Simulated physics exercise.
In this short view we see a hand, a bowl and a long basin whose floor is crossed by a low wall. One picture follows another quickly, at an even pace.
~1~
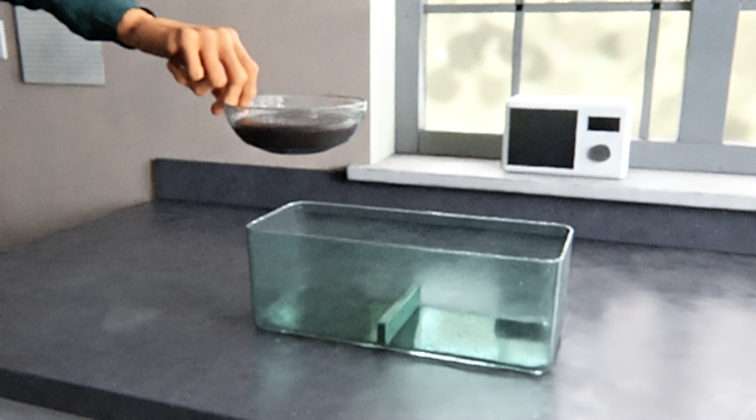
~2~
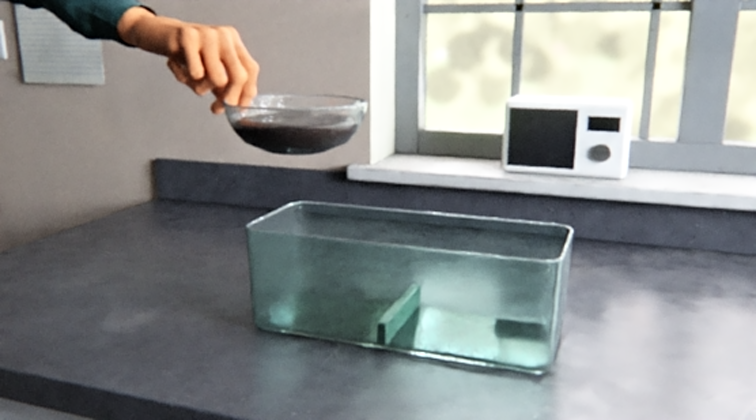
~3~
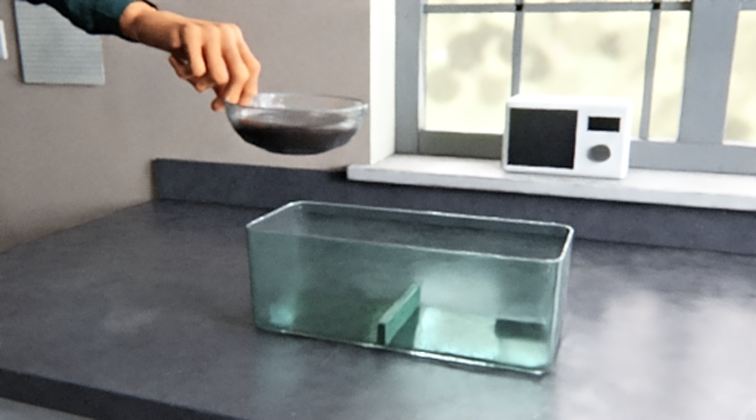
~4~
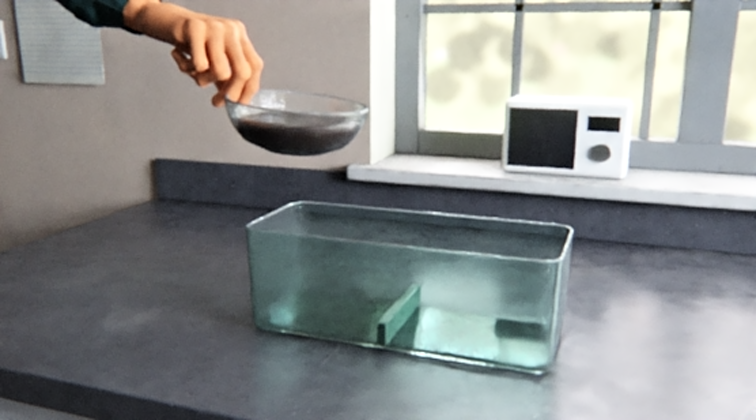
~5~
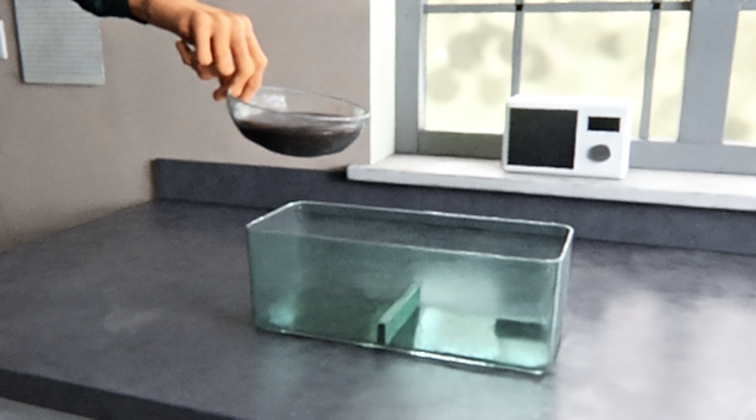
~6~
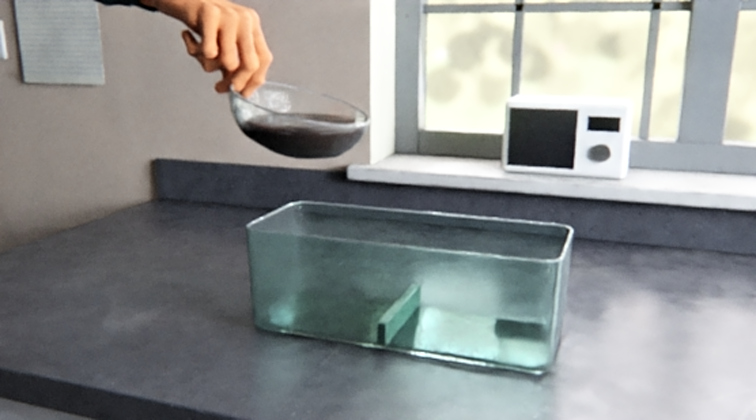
A hand holding a glass bowl of dark liquid above a greenish, clear basin with a low wall across its floor gradually tilts the bowl down to the right, its left side rising while the basin stays still.
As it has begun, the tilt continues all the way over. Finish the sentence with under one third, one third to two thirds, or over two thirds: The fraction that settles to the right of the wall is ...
The fraction that settles to the right of the wall is one third to two thirds.
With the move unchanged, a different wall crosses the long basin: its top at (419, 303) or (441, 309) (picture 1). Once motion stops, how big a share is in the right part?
First try: Roughly 15 per cent; second try: 10 per cent.
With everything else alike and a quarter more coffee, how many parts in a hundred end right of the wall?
55 in a hundred.
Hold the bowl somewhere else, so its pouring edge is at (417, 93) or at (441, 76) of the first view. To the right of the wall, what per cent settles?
Close to 90 % for the first start and close to 90 % for the second.
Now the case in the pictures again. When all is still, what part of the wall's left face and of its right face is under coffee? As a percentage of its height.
Levels: Left around 40 per cent, right around 30 per cent.
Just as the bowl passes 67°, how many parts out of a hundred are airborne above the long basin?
Around 25 percent.
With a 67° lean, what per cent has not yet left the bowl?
Around 25 in a hundred has not poured out yet.
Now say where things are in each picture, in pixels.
In the first picture, tilt 0°; pouring edge (361, 106); surface from (244, 117) to (357, 122); the long basin's rim runs from (271, 215) to (567, 245); the wall's top is at (401, 303).
In the second picture, tilt 1°; pouring edge (361, 107); surface from (244, 117) to (357, 123).
In the third picture, tilt 3°; pouring edge (361, 109); surface from (245, 116) to (357, 124).
In the fourth picture, tilt 6°; pouring edge (362, 113); surface from (246, 115) to (358, 125).
In the fifth picture, tilt 10°; pouring edge (363, 119); surface from (248, 116) to (360, 125).
In the sixth picture, tilt 16°; pouring edge (364, 126); surface from (251, 117) to (363, 125).
A moment on, the tilt is 67° and 27 per cent is still to pour, 16 is left of the wall and 32 right of it.
Next, the tilt is 100° and 0 per cent is still to pour, 48 is left of the wall and 52 right of it.
Then the tilt is 110° and 0 per cent is still to pour, 48 is left of the wall and 52 right of it.
Later the tilt is 110° and 0 per cent is still to pour, 48 is left of the wall and 52 right of it.
In the end 48 per cent lies left of the wall, 52 right of it and 0 outside.
